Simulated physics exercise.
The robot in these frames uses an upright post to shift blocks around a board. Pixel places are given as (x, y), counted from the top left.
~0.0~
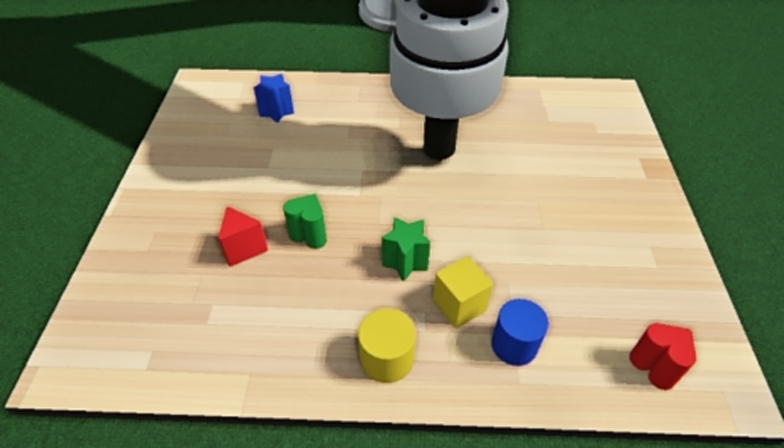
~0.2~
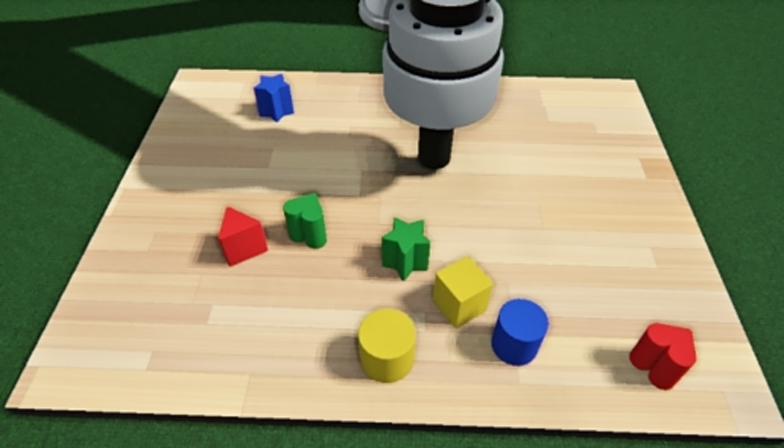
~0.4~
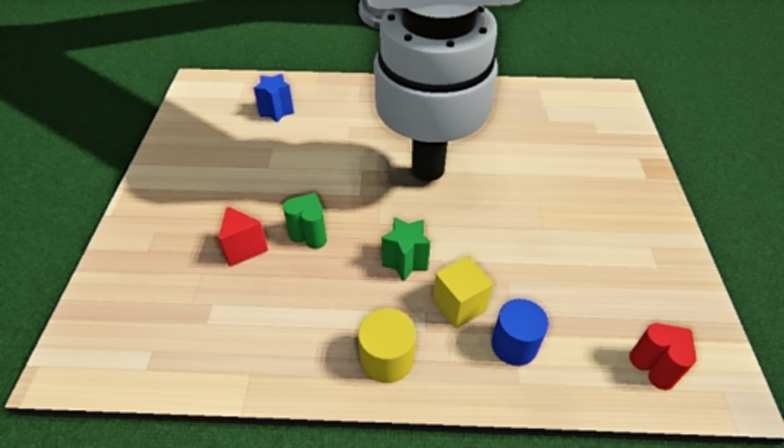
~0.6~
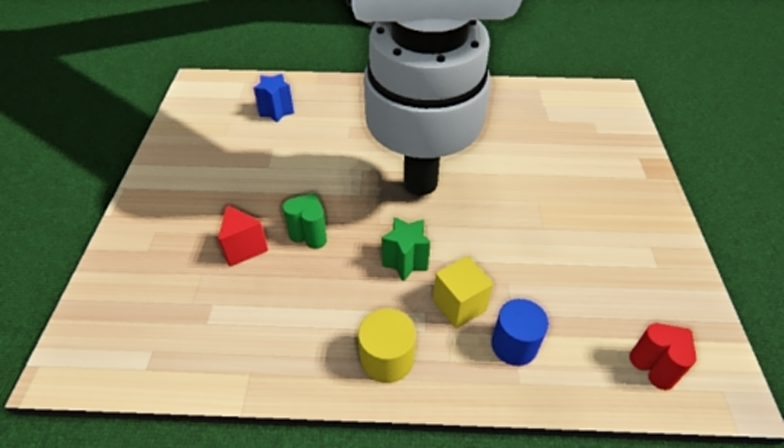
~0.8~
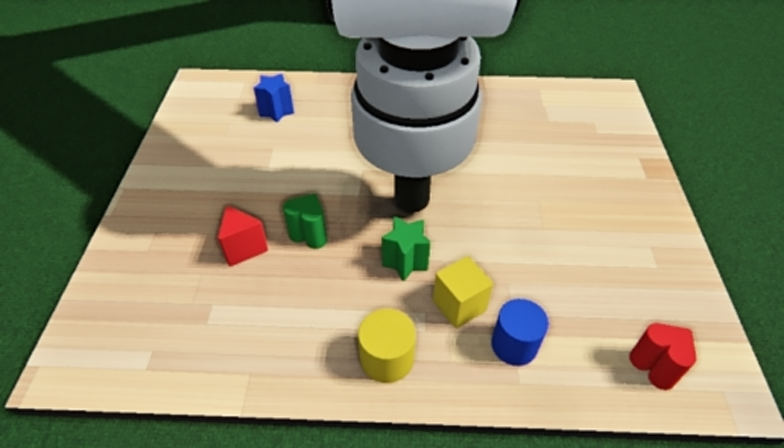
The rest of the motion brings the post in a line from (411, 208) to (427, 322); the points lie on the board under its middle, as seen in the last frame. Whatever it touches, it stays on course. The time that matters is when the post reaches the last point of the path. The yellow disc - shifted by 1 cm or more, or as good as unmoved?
By the last moment, the yellow disc will have left its place.
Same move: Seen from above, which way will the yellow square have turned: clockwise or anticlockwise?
Looking down on the board, it turns counter-clockwise.
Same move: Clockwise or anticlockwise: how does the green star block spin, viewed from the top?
Seen from above, clockwise.
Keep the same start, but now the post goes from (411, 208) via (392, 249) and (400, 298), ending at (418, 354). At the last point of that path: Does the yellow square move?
Going by the path, yes.
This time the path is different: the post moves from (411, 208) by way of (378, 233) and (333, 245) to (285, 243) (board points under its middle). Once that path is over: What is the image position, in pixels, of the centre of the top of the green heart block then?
The middle of its upper face will lie at (264, 192).
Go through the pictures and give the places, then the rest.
Post tip at (439, 149); block tops, yellow disc at (387, 332); green star block at (407, 233); yellow square at (464, 278); blue disc at (524, 319), in the first picture.
Post at (434, 159); blocks unchanged, in the second picture.
Post at (428, 170); blocks unchanged, in the third picture.
Post at (421, 184); blocks unchanged, in the fourth picture.
Post at (412, 200); yellow disc at (387, 332); green star block at (407, 233); yellow square at (464, 278); blue disc at (524, 319), in the fifth picture.
The first path, step by step. One third of the way, post at (418, 235); green star block at (406, 241), turned 15° clockwise.
Two thirds of the way, post at (423, 273); green star block at (397, 276), turned 40° clockwise.
At the end, post at (428, 315); yellow disc at (379, 343); green star block at (388, 294), turned 85° clockwise; yellow square at (474, 291), turned 50° anticlockwise; blue disc in place.
